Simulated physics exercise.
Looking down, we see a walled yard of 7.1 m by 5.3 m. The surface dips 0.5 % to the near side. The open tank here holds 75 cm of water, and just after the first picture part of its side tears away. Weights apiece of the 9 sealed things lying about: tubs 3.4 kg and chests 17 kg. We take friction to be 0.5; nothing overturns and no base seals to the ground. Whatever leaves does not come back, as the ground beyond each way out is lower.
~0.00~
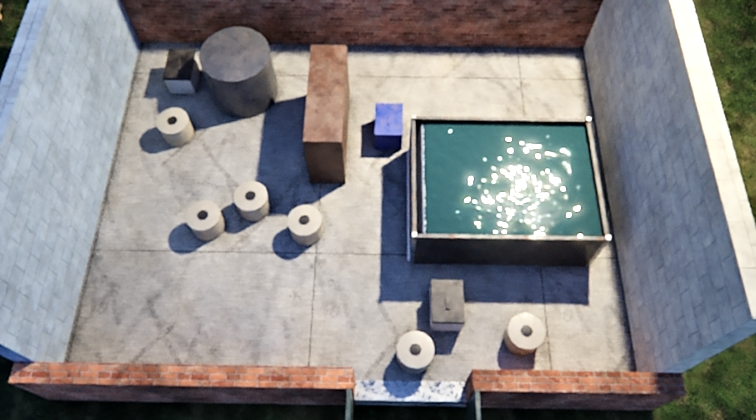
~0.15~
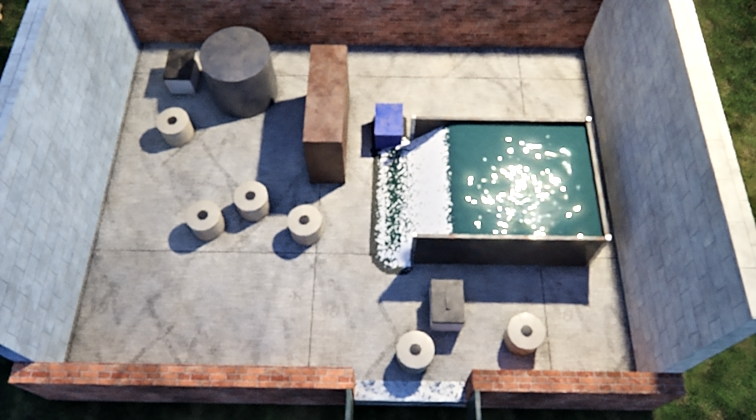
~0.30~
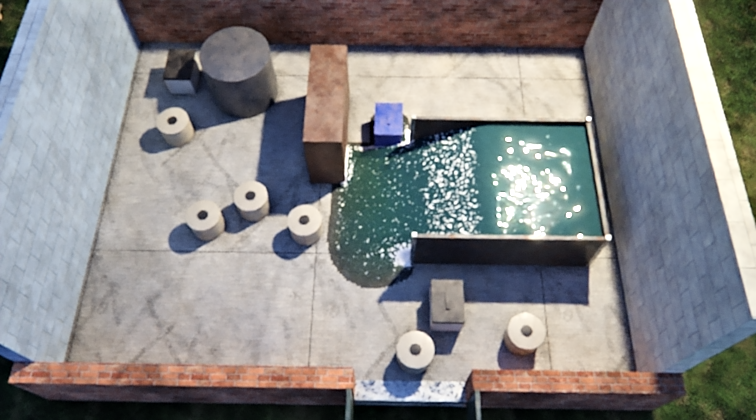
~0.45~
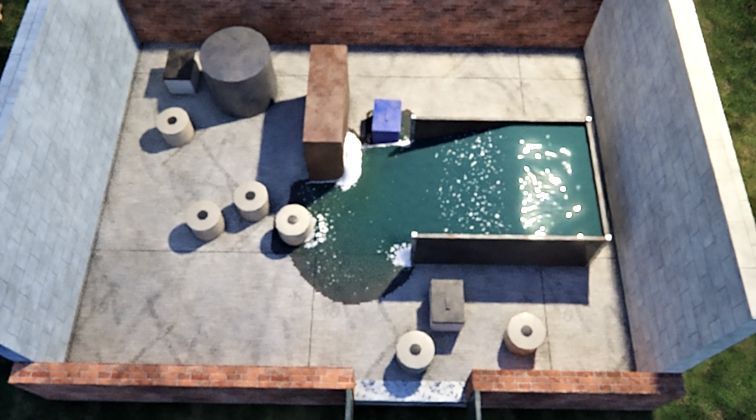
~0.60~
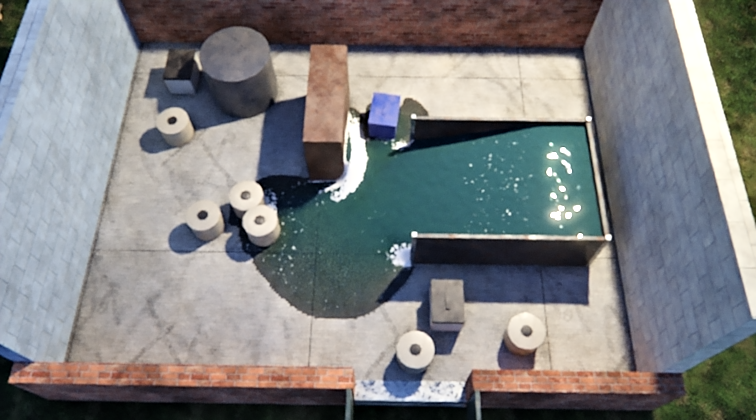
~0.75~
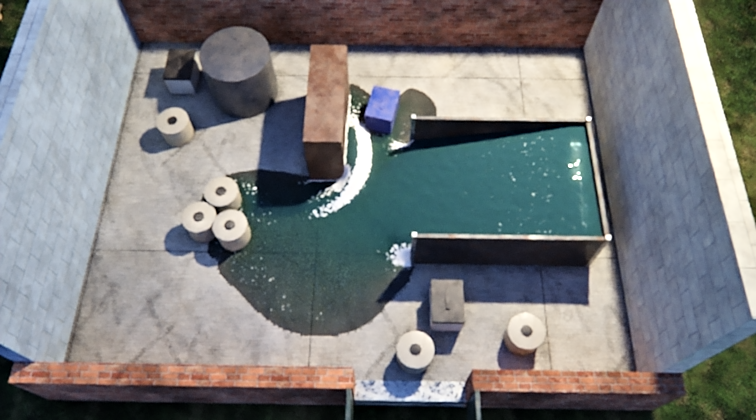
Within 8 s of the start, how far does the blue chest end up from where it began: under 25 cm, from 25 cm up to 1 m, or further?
Further than 1 m.
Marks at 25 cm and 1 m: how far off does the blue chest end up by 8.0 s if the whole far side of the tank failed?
The answer: The blue chest is taken far off.
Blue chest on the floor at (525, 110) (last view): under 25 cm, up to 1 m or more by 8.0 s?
Short answer: It goes only partway.
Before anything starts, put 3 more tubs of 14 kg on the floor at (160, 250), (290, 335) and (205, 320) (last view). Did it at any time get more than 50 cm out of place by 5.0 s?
Listed order gives above the limit, above the limit, above the limit.
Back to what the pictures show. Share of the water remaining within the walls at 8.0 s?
Some 96 per cent remains.
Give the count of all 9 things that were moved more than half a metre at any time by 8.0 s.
8.
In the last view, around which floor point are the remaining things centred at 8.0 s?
I'd say about (362, 184) in the last view.
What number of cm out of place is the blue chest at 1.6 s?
Roughly 120 centimetres by that point.
After 1.6 s the blue chest is near (417, 60), 1.2 m from its start, aground; 0 of 9 are out; 3 afloat.
After 3.6 s the blue chest is near (561, 89), 2.6 m from its start, aground; 0 of 9 are out; 4 afloat.
After 5.6 s the blue chest is near (569, 116), 2.6 m from its start, afloat; 0 of 9 are out; 6 afloat.
After 8.0 s the blue chest is near (561, 117), 2.5 m from its start, aground; 0 of 9 are out; 7 afloat.
